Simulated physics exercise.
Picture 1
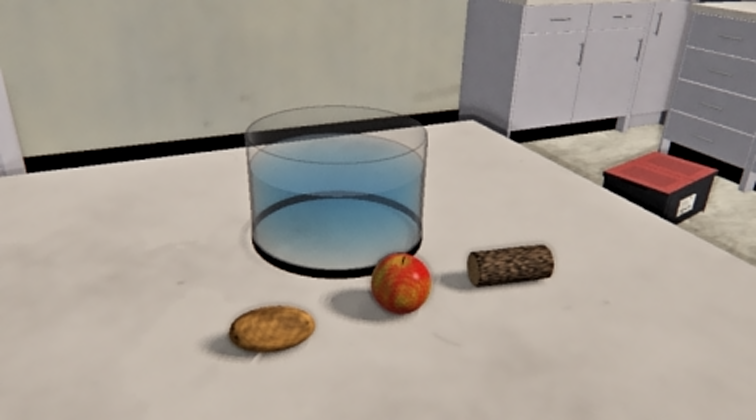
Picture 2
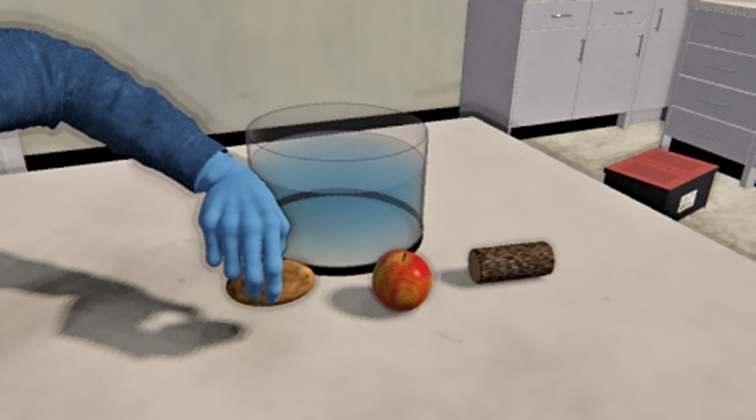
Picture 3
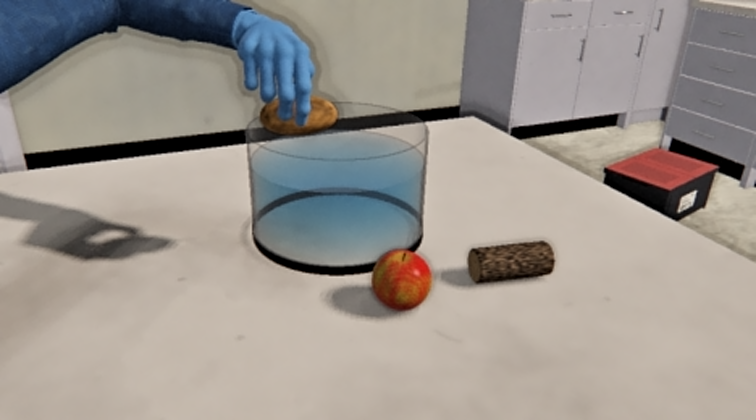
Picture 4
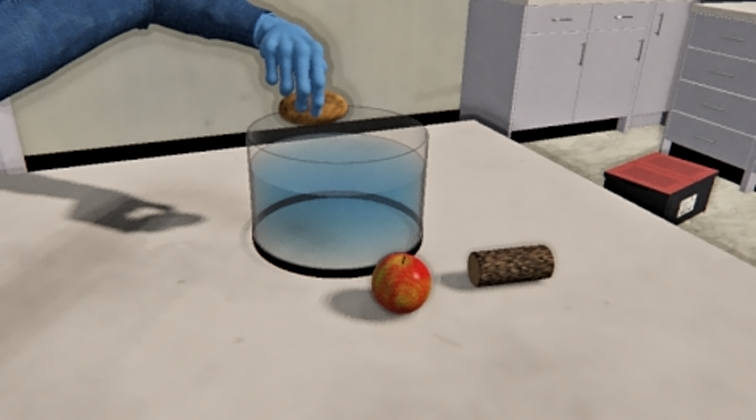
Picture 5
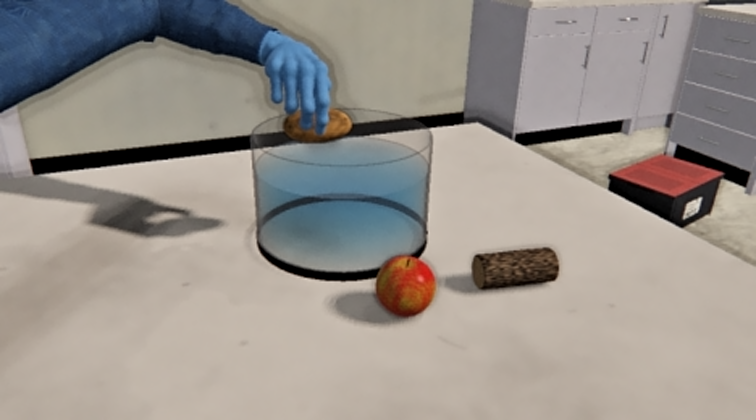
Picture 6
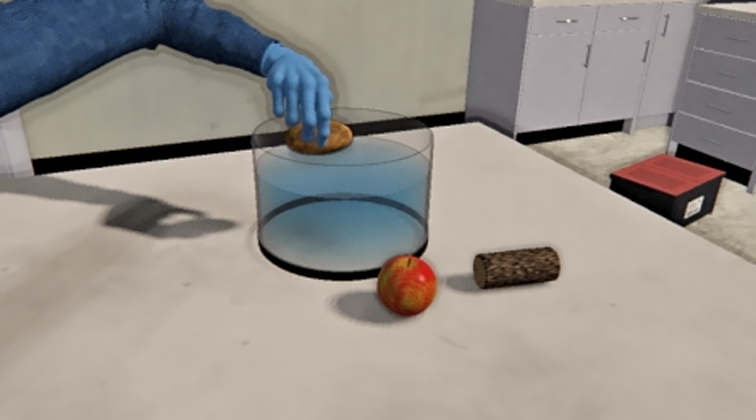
On a pale tabletop, a blue-gloved hand picking up a potato, carrying it over a clear tub of water and lowering it inside the rim.
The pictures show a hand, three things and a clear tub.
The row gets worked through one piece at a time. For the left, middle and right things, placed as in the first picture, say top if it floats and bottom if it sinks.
Left: Bottom; middle: Top; right: Top.
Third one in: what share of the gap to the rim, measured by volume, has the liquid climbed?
Together they use up roughly 18 %.
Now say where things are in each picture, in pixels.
In the first picture, the row from the left; potato (272, 329); apple (401, 284); piece of branch (510, 265).
In the second picture, a hand picks up the potato; potato (270, 284); piece of branch (511, 262).
In the third picture, it is carried over; potato (298, 116); apple (402, 280).
In the fourth picture, it is above the clear tub; potato (313, 109); piece of branch (510, 265).
In the fifth picture, it comes down; potato (317, 126); apple (406, 287).
In the sixth picture, it is just over the surface; potato (318, 138); apple (407, 286); piece of branch (516, 267).
Soon after, the potato goes to the bottom.
Later, the apple floats.
In the end, the piece of branch floats; afloat, apple and piece of branch.
